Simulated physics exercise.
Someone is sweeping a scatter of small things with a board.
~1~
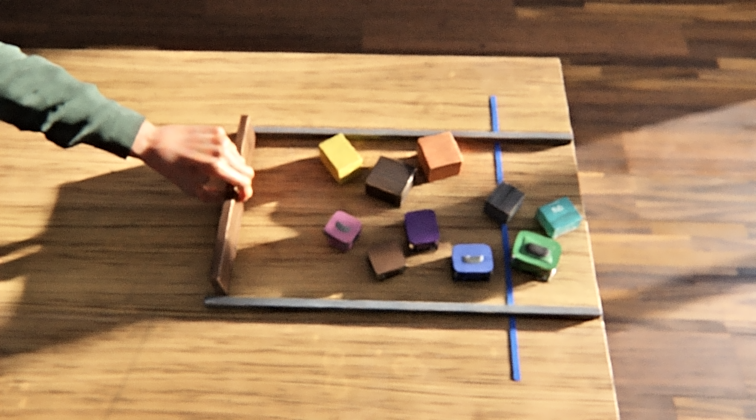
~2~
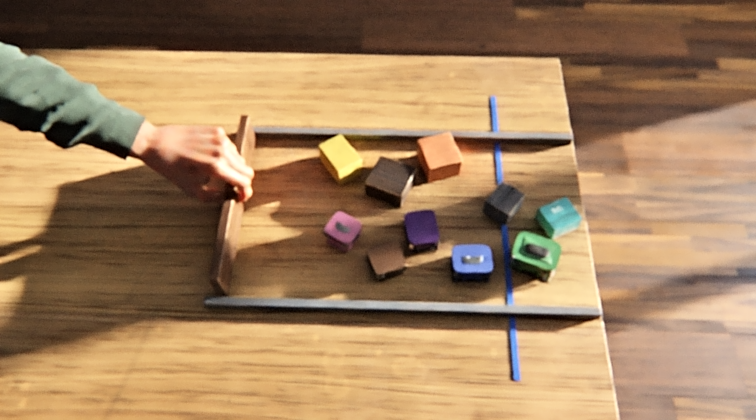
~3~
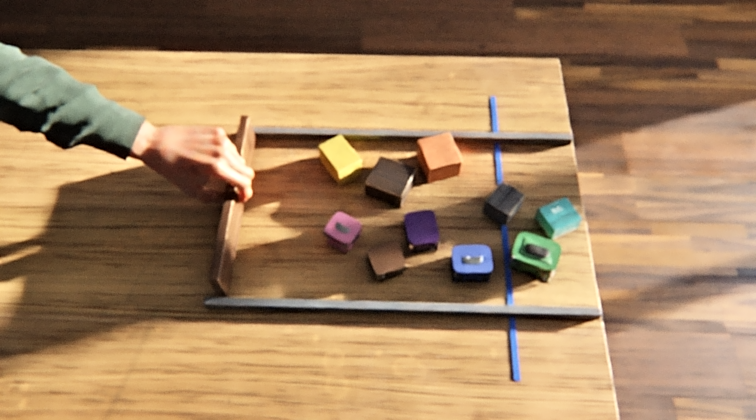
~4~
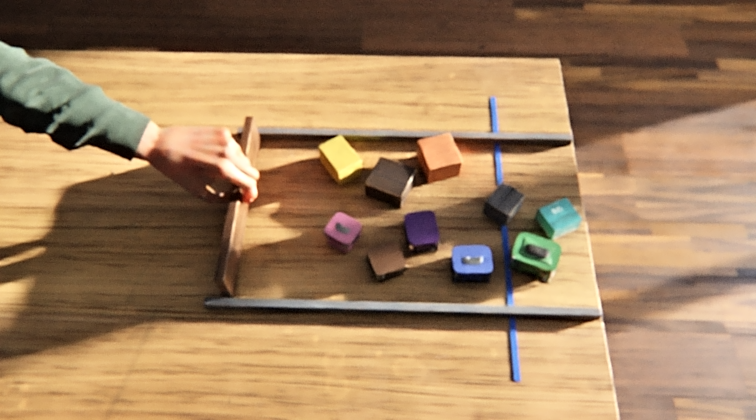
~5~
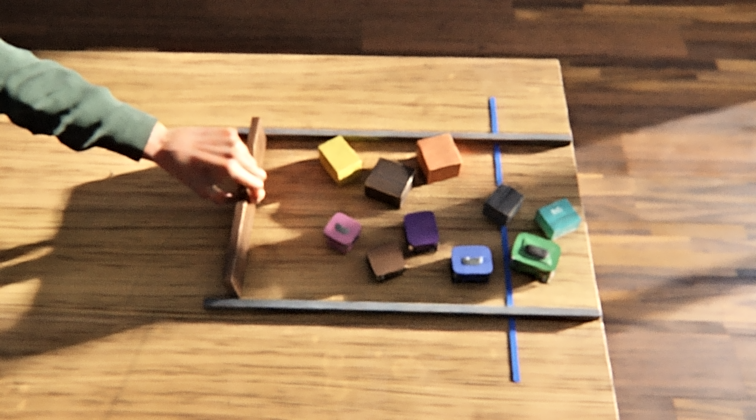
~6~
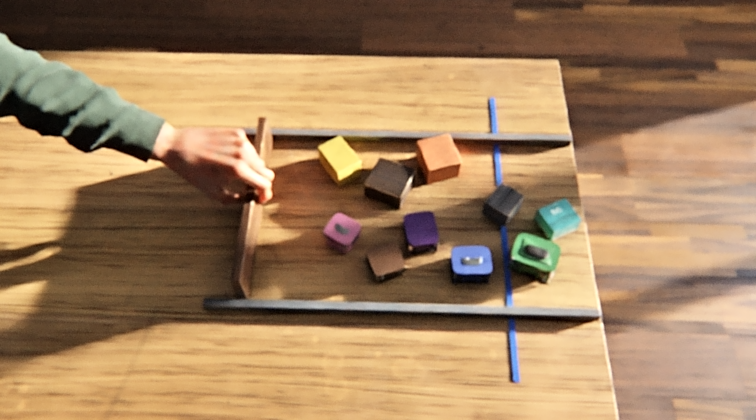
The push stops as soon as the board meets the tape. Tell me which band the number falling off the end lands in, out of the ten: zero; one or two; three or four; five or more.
Honestly, the push sends one or two of them over the end.
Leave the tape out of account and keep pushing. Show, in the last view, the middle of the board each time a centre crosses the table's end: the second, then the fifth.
About (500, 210), then about (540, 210).
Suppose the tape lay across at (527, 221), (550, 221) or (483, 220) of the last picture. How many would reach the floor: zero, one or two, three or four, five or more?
First three to four, then five or over, and last not one.
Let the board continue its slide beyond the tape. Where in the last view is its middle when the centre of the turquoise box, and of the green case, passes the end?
The middle is at (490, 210) when it's the turquoise box, and at (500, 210) when it's the green case.
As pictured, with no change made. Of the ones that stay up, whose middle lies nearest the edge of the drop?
Foremost: The grey box.
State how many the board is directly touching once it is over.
Contact count: 3.
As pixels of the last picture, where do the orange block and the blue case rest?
The first comes to rest at (543, 158), and the second at (566, 285).
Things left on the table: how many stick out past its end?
The tally is 0.
Soon after, none off yet; turquoise box at rest near (558, 219); green case at rest near (534, 258); grey box at rest near (503, 205).
Then, none off yet; turquoise box moving near (568, 224); green case moved a little near (556, 260); grey box moved about its own width near (533, 215).
By the end, the number that fall off is one or two; fallen, green case and turquoise box.
